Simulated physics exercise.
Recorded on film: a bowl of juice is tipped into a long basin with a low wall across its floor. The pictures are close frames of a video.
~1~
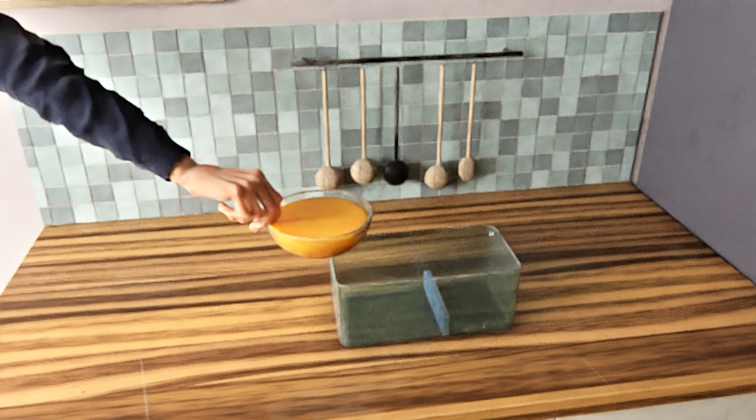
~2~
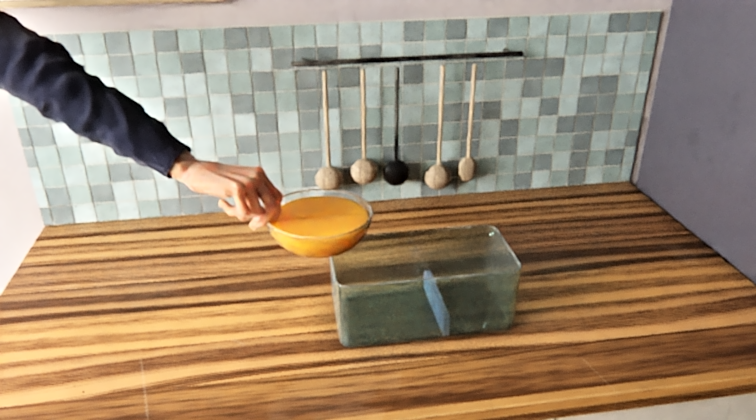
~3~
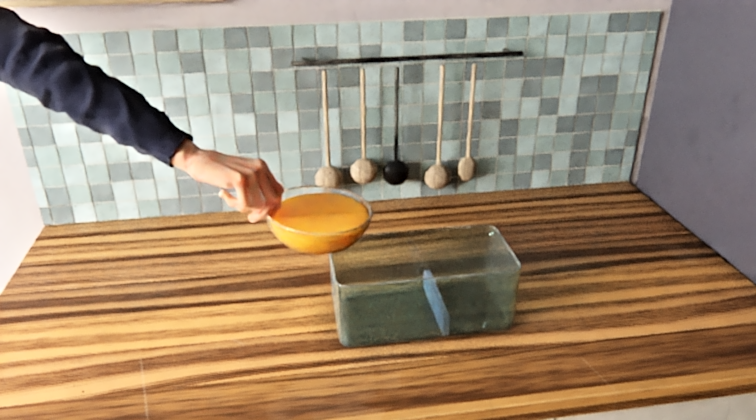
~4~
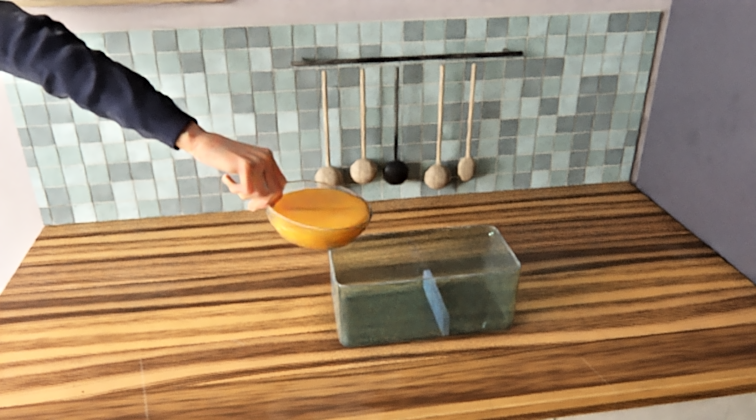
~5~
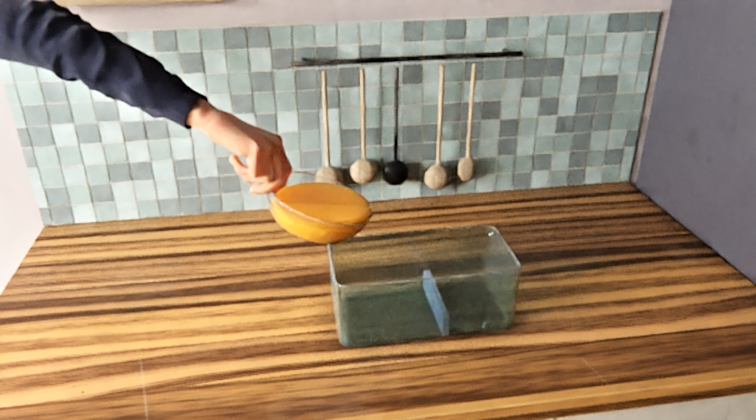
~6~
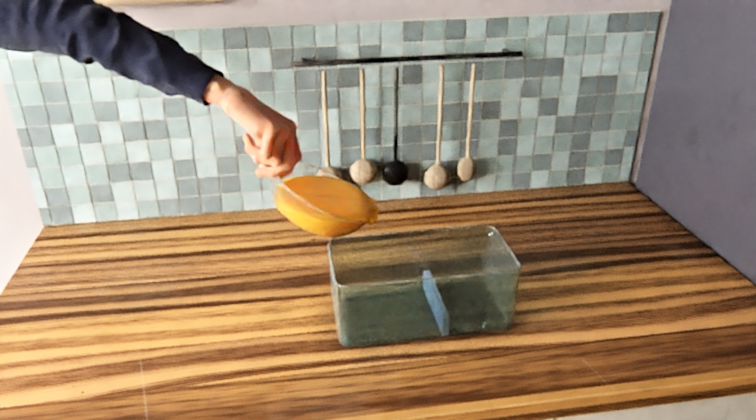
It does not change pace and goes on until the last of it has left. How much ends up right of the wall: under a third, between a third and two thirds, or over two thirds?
Between a third and two thirds.
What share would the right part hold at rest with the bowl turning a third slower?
About 50 per cent.
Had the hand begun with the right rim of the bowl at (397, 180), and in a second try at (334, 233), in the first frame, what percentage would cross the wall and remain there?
The first start yields 65 per cent, the second 15 per cent.
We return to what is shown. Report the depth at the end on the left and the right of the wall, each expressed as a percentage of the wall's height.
The left side ends up close to 40, the right side close to 60.
A moment on, the bowl is tipped on its side and 17 per cent is still to pour, 22 is left of the wall and 0 right of it.
Next, the bowl is tipped on its side and 0 per cent is still to pour, 31 is left of the wall and 65 right of it.
Then the bowl is tipped on its side and 0 per cent is still to pour, 41 is left of the wall and 45 right of it.
Later the bowl is tipped on its side and 0 per cent is still to pour, 48 is left of the wall and 49 right of it.
In the end 49 per cent lies left of the wall, 48 right of it and 3 outside.
